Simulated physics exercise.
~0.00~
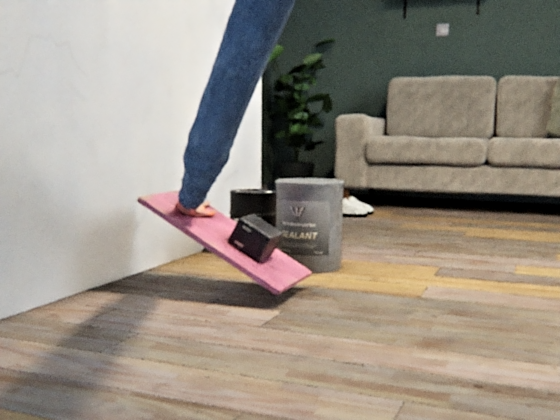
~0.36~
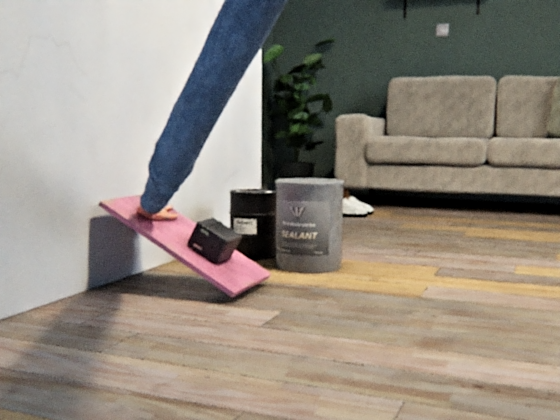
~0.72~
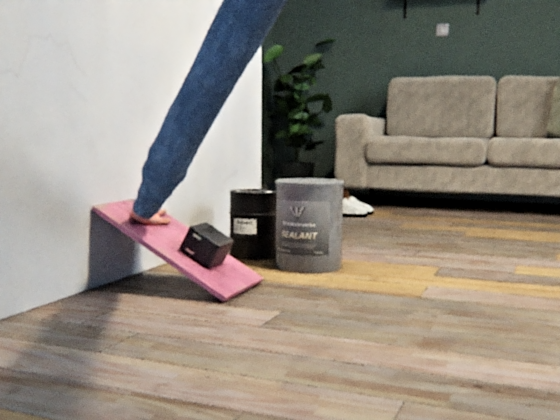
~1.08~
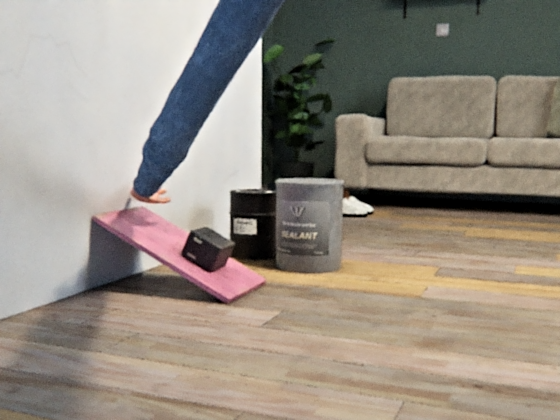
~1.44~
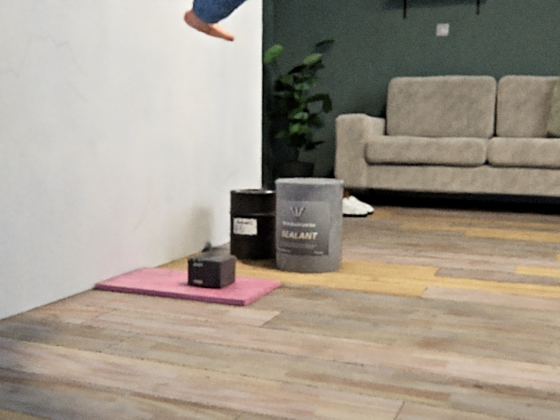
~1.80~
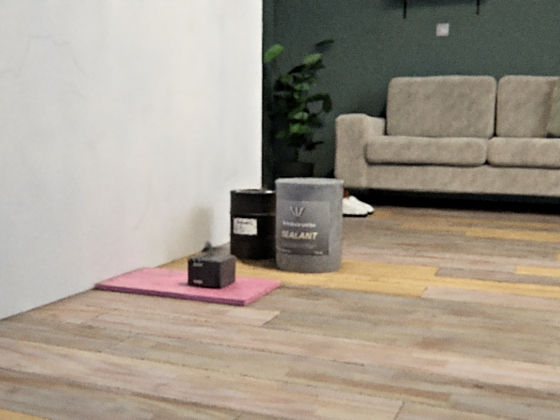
At the start, a hand in a blue sleeve holds a tilted pink board with a small black box resting on it, near a white wall on a wooden floor. A grey pail and a black canister stand behind it, with a sofa and a plant in the background. The hand moves the board left and leans its upper end against the wall. It then lets go and draws back, and the board slips down until it lies flat. The hand leaves, and the board stays on the floor with the box still on top, while the pail and canister remain in place.
